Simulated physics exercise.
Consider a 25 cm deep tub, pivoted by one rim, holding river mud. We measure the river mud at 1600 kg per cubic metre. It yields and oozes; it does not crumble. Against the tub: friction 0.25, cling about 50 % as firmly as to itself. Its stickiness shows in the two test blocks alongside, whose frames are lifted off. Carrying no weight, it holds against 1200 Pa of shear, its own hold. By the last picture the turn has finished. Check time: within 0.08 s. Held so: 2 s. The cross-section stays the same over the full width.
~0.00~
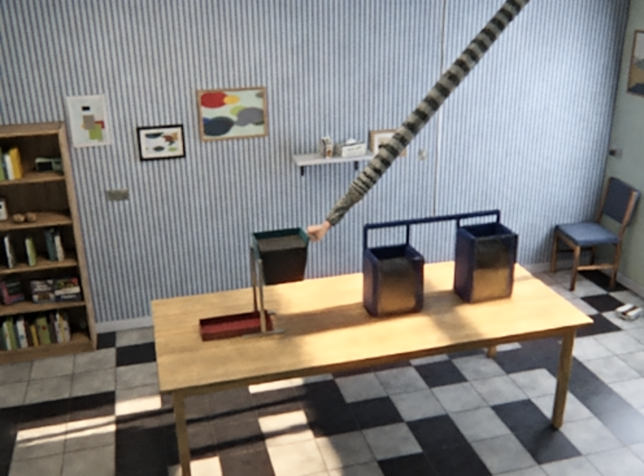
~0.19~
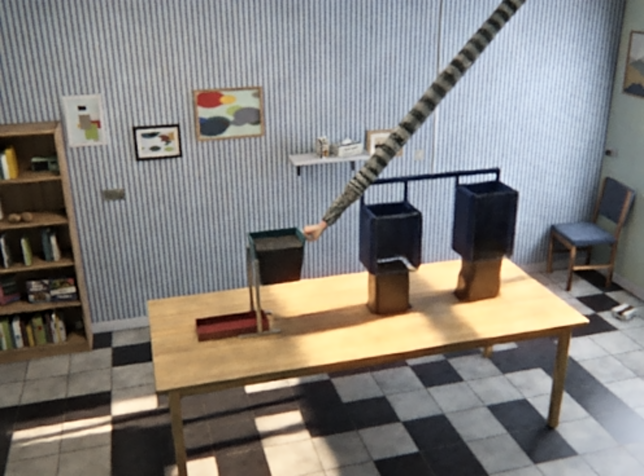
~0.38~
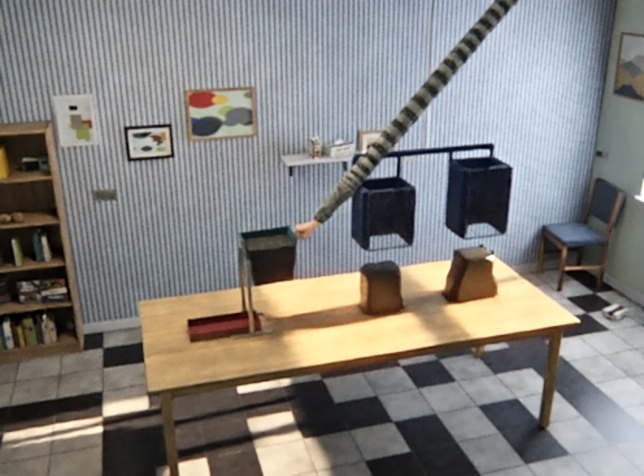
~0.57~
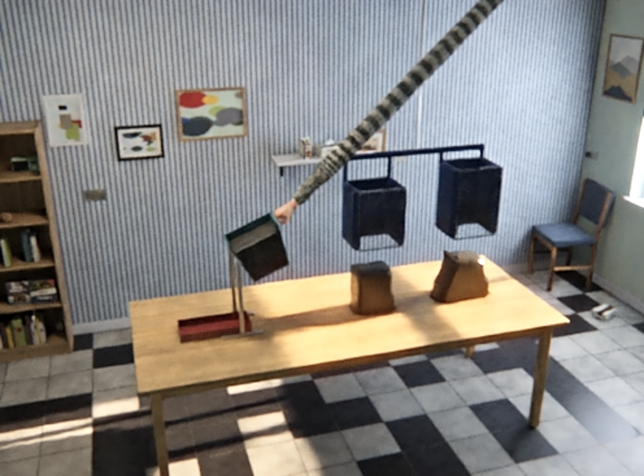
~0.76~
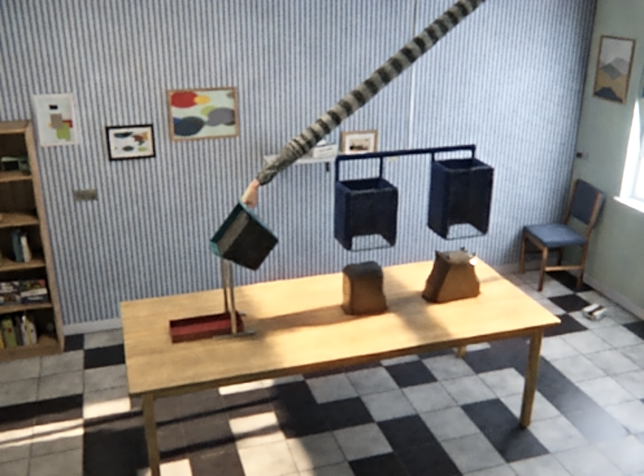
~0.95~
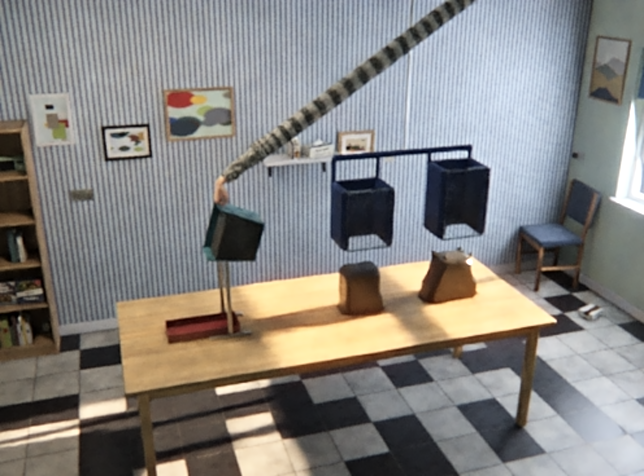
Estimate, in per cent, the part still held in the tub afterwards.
The part still in the tub is about 100 %.
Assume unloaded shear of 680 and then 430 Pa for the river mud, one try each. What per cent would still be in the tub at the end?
Going in order, it's 85 % and then 60 %.
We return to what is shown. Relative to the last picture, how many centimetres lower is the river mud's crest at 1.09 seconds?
I reckon it's close to 0 cm.
After 1.09 s, the tub is at 74 degrees and holds 100 %.
After 1.26 s, the tub is at 74 degrees and holds 100 %.
After 1.43 s, the tub is at 74 degrees and holds 100 %.
After 1.60 s, the tub is at 74 degrees and holds 100 %.
After 2.95 s, at the end, the tub is at 74 degrees and holds 100 %.
